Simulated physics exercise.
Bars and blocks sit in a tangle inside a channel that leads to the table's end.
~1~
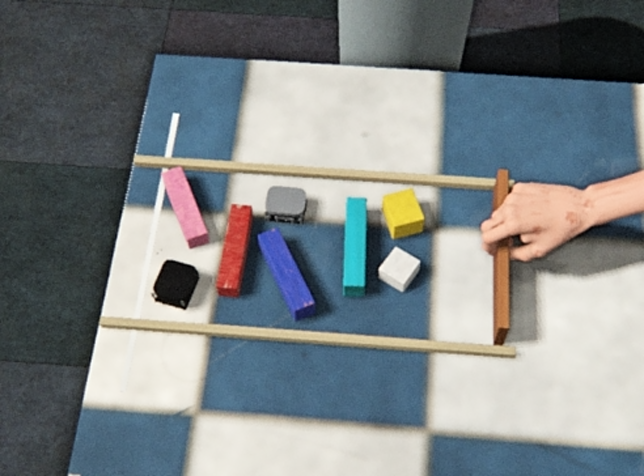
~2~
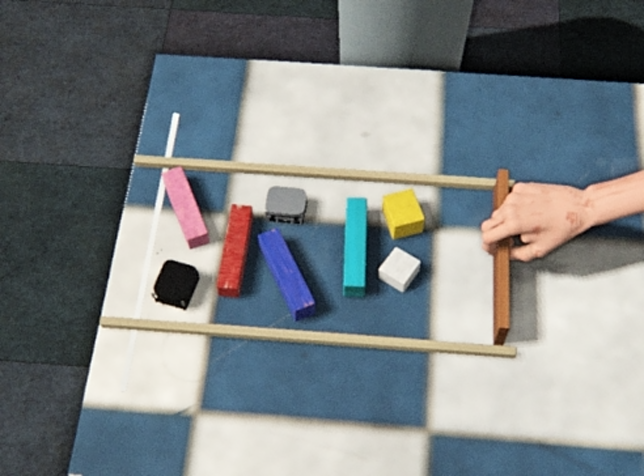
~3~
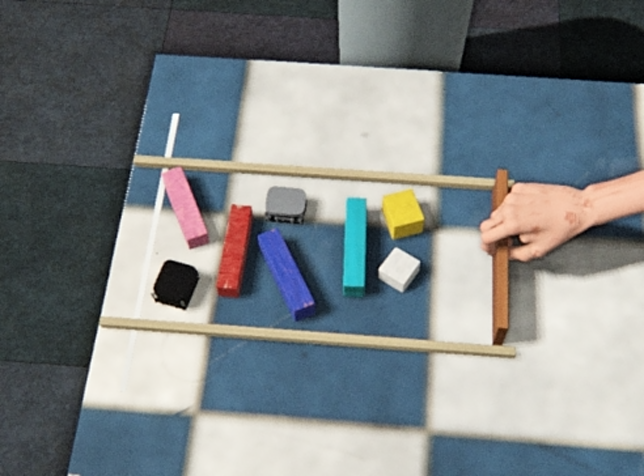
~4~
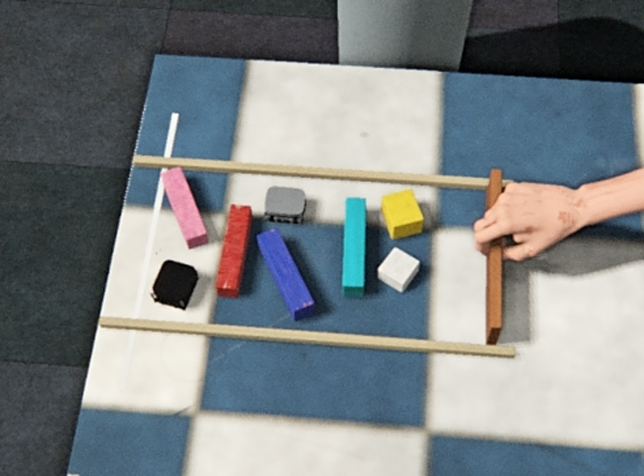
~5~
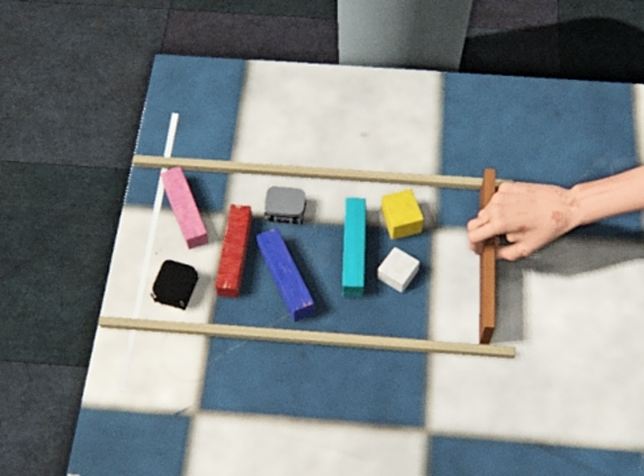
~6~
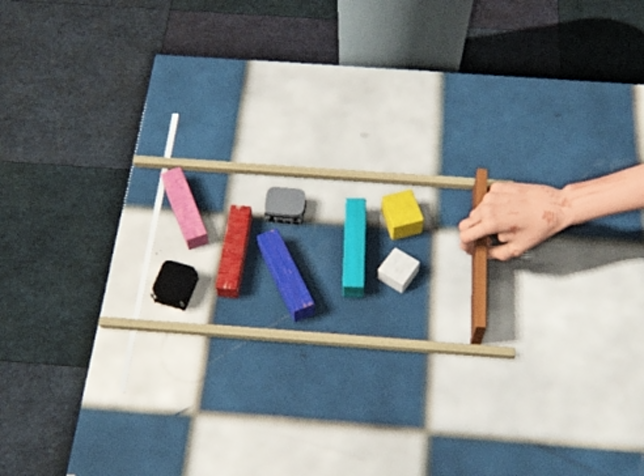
We see colored bars and small blocks lying between two wooden rails on a checkered surface while a hand holds a brown board at the right; after a pause, the hand slides the board slightly left, the pieces staying still.
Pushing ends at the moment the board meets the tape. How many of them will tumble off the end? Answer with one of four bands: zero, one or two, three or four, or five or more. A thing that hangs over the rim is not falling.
Five or more.
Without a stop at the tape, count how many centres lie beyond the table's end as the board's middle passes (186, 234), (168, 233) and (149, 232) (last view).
Place by place: 4, 5 and 6.
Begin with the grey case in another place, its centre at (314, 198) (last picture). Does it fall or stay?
Result: It comes off.
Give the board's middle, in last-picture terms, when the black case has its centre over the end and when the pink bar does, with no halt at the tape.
Near (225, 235) and (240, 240).
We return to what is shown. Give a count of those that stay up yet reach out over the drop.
That'd be 0.
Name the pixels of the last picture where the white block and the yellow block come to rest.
The white block settles near (132, 255); as for the yellow block, near (142, 193).
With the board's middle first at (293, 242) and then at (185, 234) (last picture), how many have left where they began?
I make it 8 at the first spot and 8 at the other.
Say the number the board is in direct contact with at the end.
The count comes out at 2.
Soon after, none off yet; pink bar at rest near (185, 208); black case at rest near (175, 285); red bar at rest near (235, 251).
After that, none off yet; pink bar displaced a little near (172, 210); black case moving near (168, 287); red bar displaced a little near (197, 249).
And then, one off so far; pink bar on its way down near (106, 274); black case tilting well over near (87, 296); red bar displaced about its own width near (115, 246).
In the end, the number that fall off is five or more; gone, turquoise stick, blue bar, grey case, red bar, black case and pink bar.
